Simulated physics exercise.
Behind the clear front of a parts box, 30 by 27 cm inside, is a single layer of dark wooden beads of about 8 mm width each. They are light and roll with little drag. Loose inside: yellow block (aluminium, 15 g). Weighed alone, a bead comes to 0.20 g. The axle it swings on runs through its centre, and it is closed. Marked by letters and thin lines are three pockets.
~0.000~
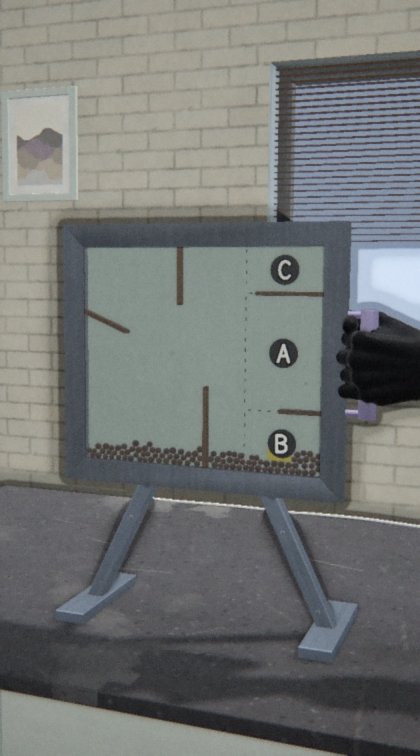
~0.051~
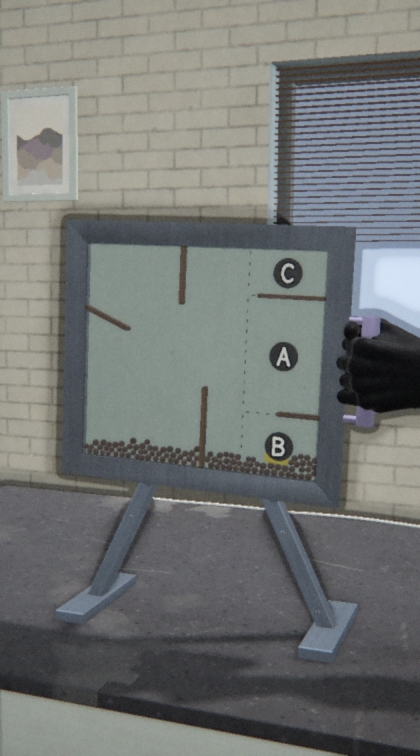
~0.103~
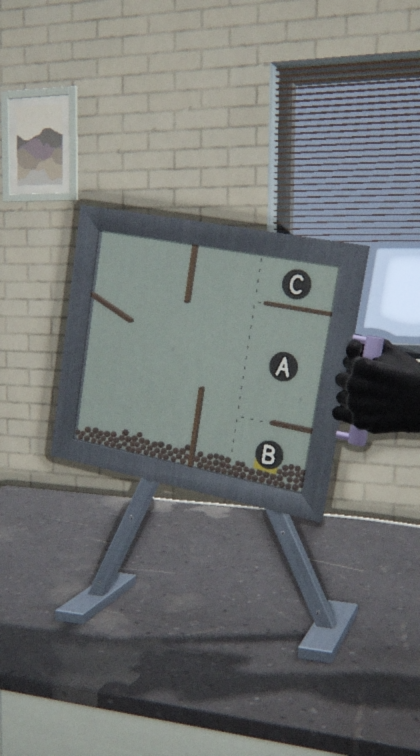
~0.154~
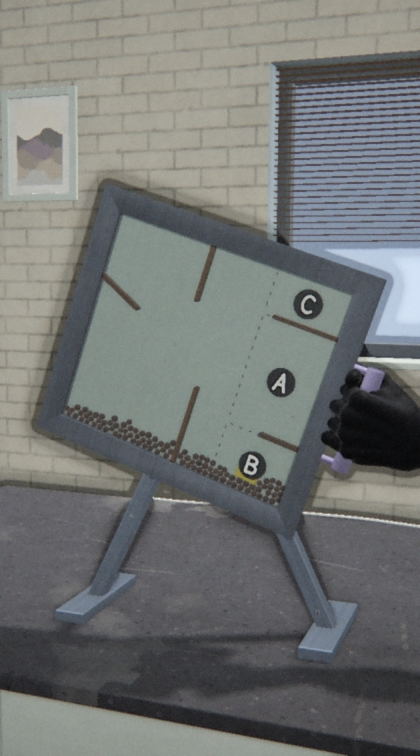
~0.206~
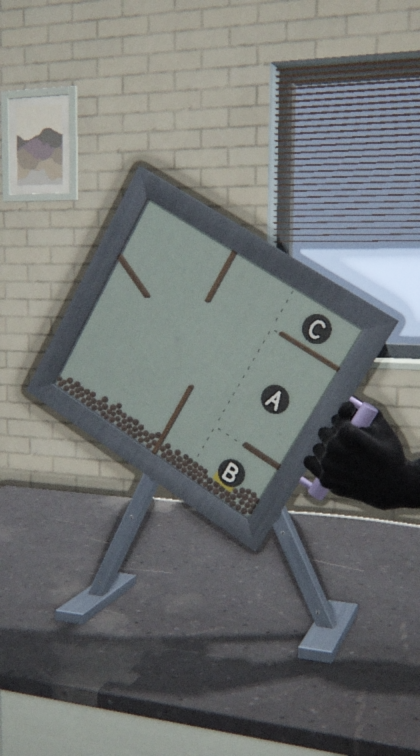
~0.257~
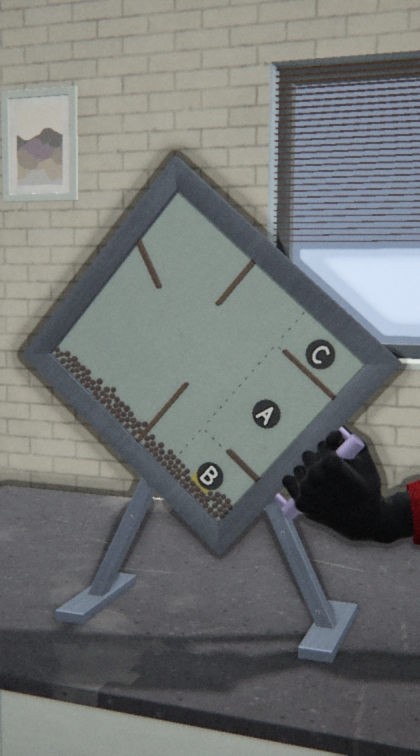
Square framed box of dark beads turning clockwise on its stand as a black-gloved hand grips the handle at right.
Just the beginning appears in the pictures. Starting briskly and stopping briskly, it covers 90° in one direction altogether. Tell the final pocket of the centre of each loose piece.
Result: B.
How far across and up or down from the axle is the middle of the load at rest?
Left: About 8 cm; below: About 8 cm.
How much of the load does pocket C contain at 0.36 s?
Roughly 0 per cent of it.
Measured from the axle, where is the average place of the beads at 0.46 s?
The middle sits around 12 cm left and 3 cm below.
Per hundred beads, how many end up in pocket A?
About 15 per cent.
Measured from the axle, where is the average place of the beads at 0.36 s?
Offset approx. 10 cm left, 6 cm below.
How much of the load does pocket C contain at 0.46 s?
That part holds about 0 percent of it.
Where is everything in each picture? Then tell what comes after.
The first frame shows level; about 100 beads; beads' middle (203, 458); highest (304, 453); yellow block (280, 451) tilted 2°; A (283, 353), B (282, 444), C (285, 270).
The second frame shows turned 2° clockwise; beads' middle (200, 458); highest (133, 441).
The third frame shows turned 8° clockwise; beads' middle (190, 457); highest (88, 430); wall ends (267, 303), (272, 423), (202, 389), (131, 320), (188, 301).
The fourth frame shows turned 18° clockwise; beads' middle (174, 453); highest (77, 407); yellow block (249, 471) tilted 21°.
The fifth frame shows turned 30° clockwise; beads' middle (157, 444); highest (60, 379).
The sixth frame shows turned 41° clockwise; beads' middle (143, 434); highest (57, 350); yellow block (205, 479) tilted 44°; A (266, 414), B (210, 476), C (320, 354).
By 0.36 s, it stands 64° clockwise; the beads' middle is 10 cm left of and 6 cm below the centre; B 35 %; yellow block in B.
By 0.46 s, it stands 84° clockwise; the beads' middle is 12 cm left of and 3 cm below the centre; B 35 %; yellow block in B.
By 0.55 s, it stands 90° clockwise; the beads' middle is 11 cm left of and 3 cm below the centre; B 40 %; yellow block in B.
Settled by 1.7 s, it stands 90° clockwise; A 15 %, B 50 %, C 0 %, elsewhere 35 %; yellow block in B.
